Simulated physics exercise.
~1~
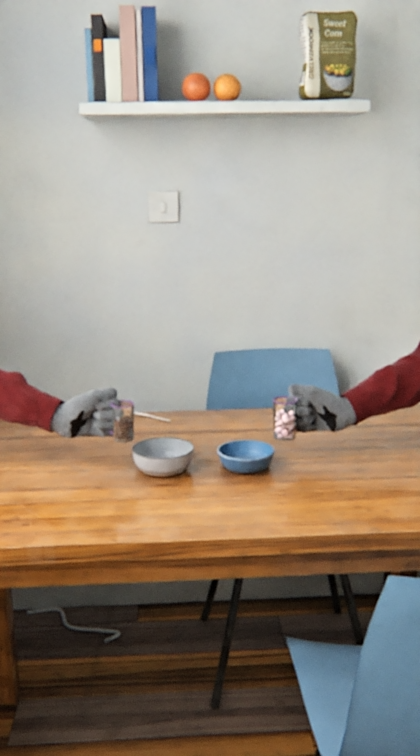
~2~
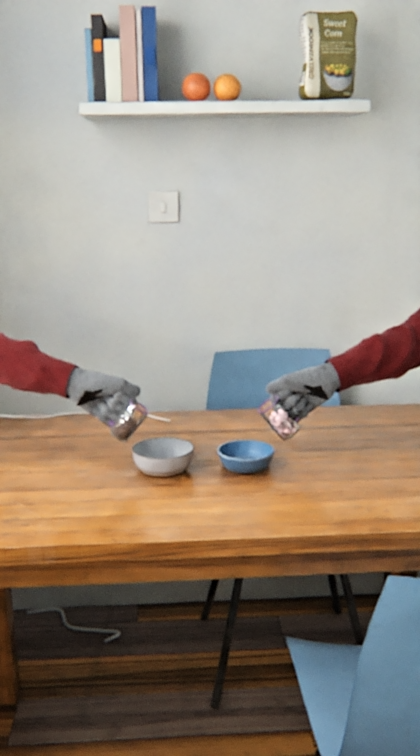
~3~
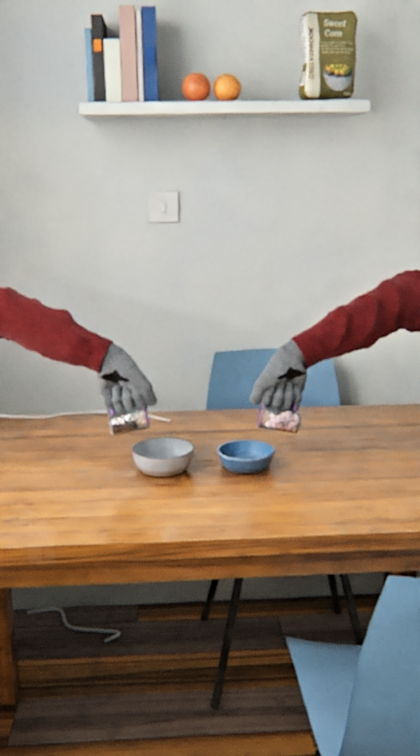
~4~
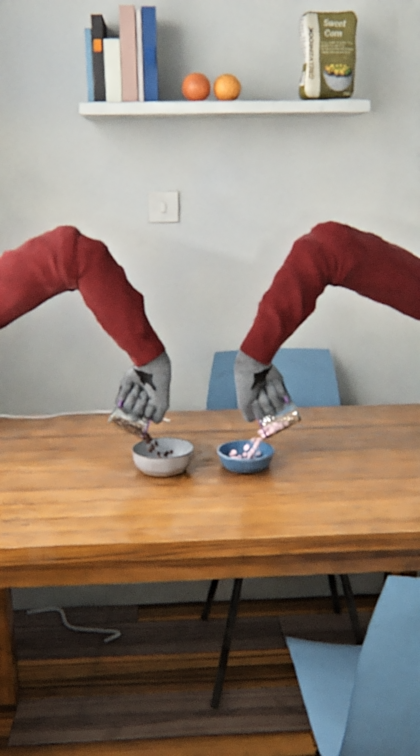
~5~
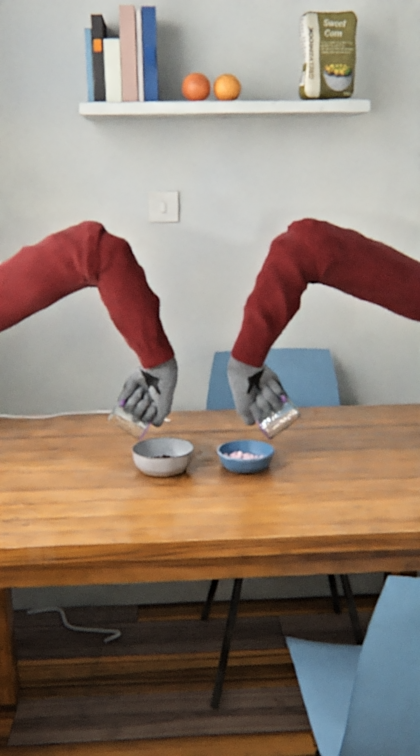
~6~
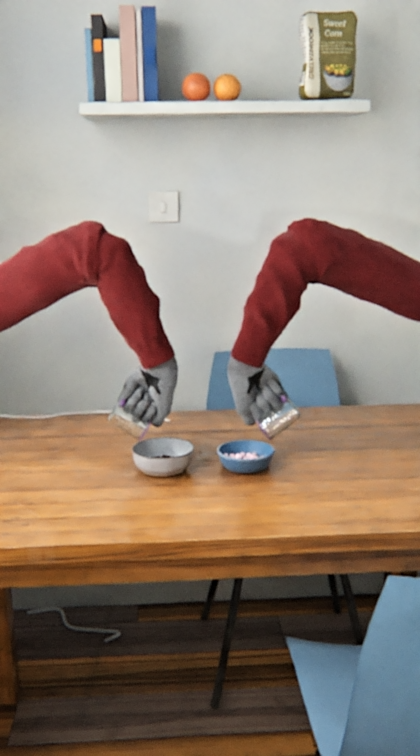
Two gloved hands tip cups over two bowls, and the small pieces land inside them.
